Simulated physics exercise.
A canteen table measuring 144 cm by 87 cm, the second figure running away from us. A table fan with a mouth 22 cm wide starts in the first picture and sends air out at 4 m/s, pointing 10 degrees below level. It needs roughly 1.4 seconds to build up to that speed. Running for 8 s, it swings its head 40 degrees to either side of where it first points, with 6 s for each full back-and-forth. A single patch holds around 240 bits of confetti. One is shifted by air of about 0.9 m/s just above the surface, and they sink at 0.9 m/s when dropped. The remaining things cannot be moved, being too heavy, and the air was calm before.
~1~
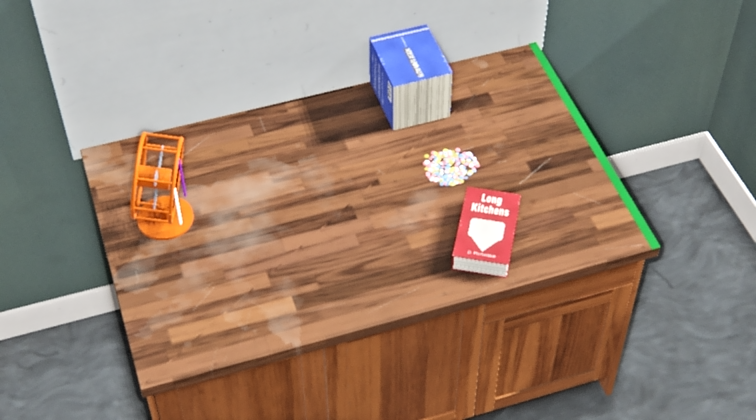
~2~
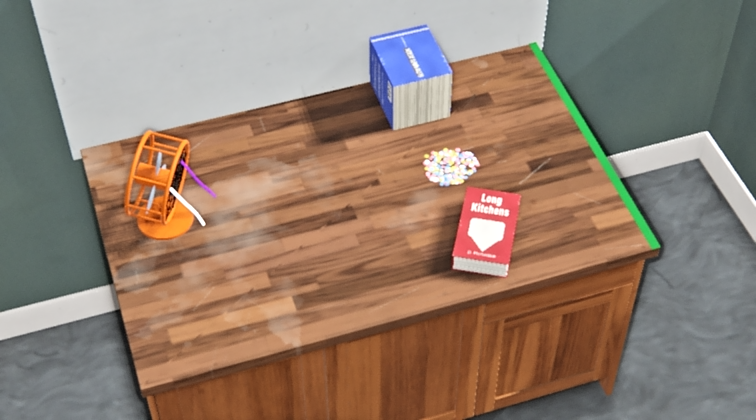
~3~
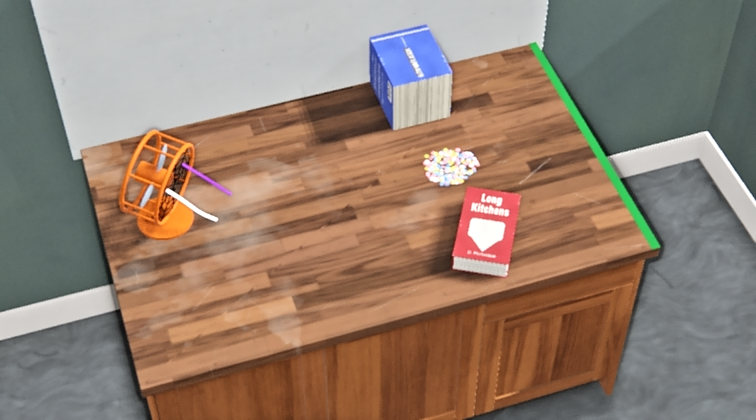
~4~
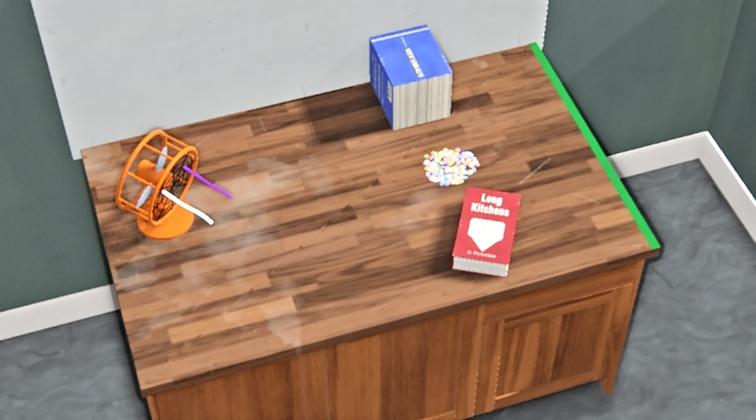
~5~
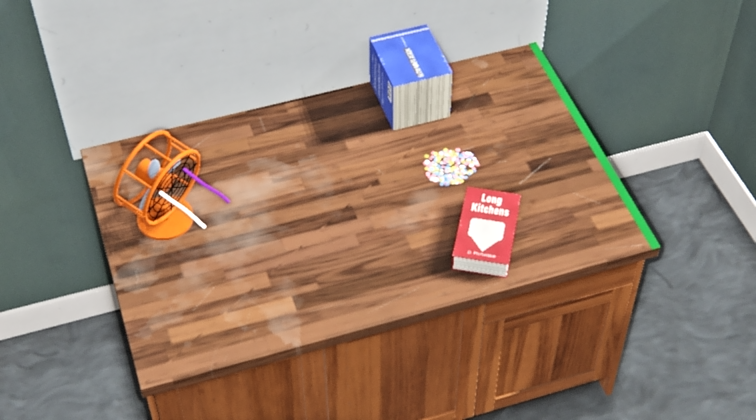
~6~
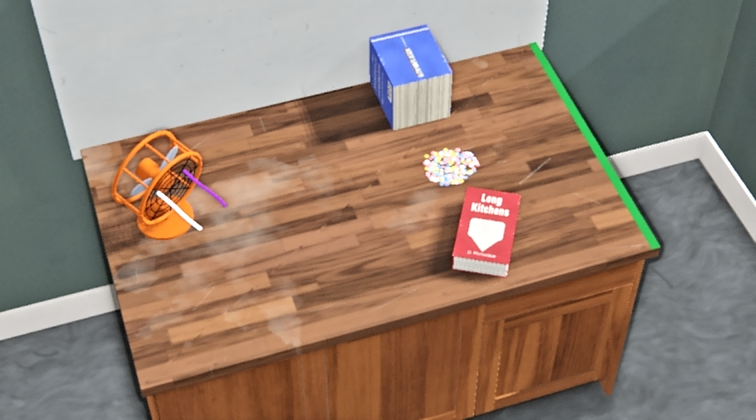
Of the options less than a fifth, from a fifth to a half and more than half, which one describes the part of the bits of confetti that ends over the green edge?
The part of the bits of confetti that ends over the green edge is more than half.
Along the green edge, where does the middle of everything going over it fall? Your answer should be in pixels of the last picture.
The middle crossing sits close to (596, 141) in the last picture.
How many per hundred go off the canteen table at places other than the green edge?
0 %.
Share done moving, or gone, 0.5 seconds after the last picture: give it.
That works out to some 0 %.
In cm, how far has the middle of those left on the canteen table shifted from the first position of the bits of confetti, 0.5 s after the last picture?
Roughly 0 centimetres.
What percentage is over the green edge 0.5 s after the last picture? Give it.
About 0 %.
Then, 0.5 s after the last picture, 100 % are still on the top, 0 % are over the green edge; the middle of those left on the top is near (457, 165).
Then, 1.5 s after the last picture, 100 % are still on the top, 0 % are over the green edge; the middle of those left on the top is near (463, 162).
Then, 3.3 s after the last picture, 0 % are still on the top, 100 % are over the green edge.
Then, 6.9 s after the last picture, at the end, 100 % are over the green edge.
